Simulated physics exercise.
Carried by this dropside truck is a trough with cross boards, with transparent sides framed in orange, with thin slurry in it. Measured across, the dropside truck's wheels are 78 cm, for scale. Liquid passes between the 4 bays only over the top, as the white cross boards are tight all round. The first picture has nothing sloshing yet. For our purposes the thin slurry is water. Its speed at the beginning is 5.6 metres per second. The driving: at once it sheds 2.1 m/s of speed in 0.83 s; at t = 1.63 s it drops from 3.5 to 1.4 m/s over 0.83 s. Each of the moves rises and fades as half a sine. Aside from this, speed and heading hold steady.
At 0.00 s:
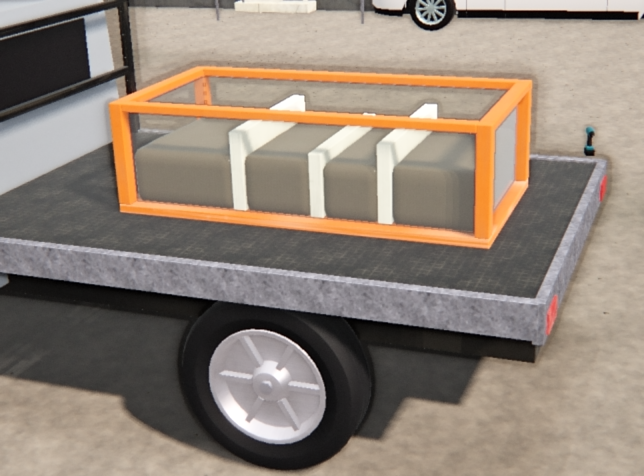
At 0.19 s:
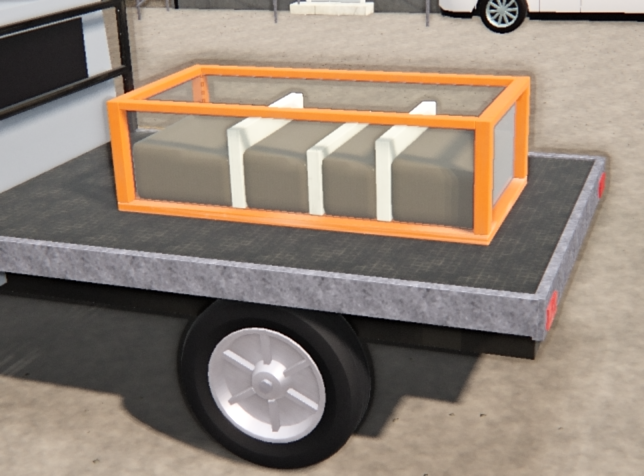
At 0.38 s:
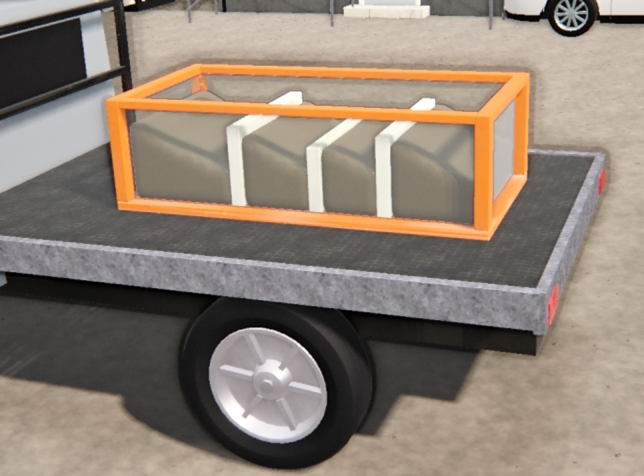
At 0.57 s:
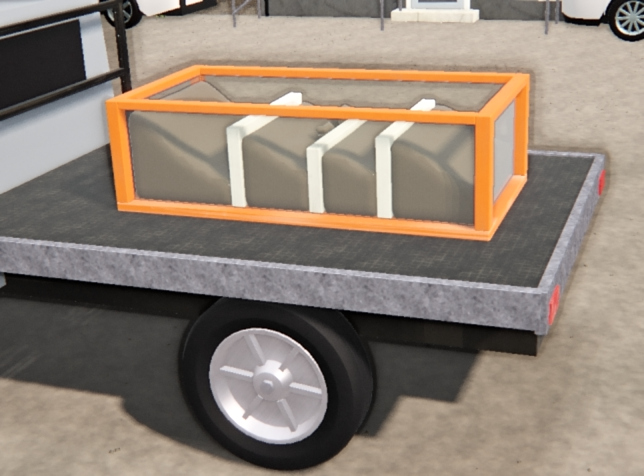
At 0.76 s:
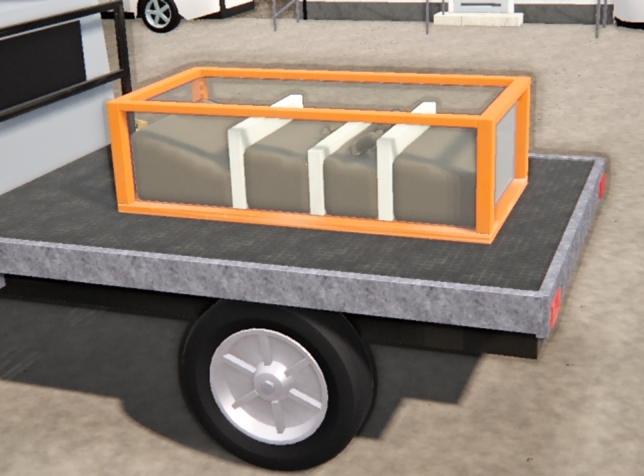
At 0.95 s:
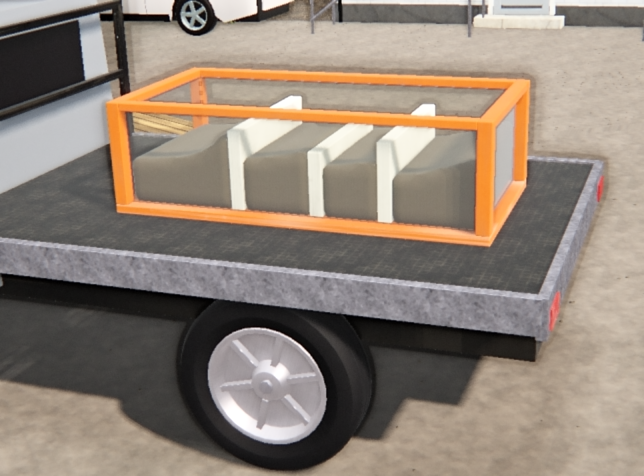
In a sandy lot, a flatbed truck carries an orange-framed, see-through trough of murky grey-brown liquid divided by white cross boards. The parked vehicles behind slide rightward as the wheel turns, and the liquid heaves into uneven slopes, rising near the rim, then sinks lower between the boards.
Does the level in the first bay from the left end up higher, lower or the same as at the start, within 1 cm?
It will be just as deep.
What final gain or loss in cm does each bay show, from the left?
From the left: 0, 1 up, 0, 1 down.
By 1.45 s left to right it is 24, 25, 24, 24 cm deep.
By 2.15 s left to right it is 24, 26, 24, 24 cm deep.
By 2.95 s left to right it is 24, 26, 24, 23 cm deep.
By 5.45 s left to right it is 24, 26, 24, 23 cm deep.
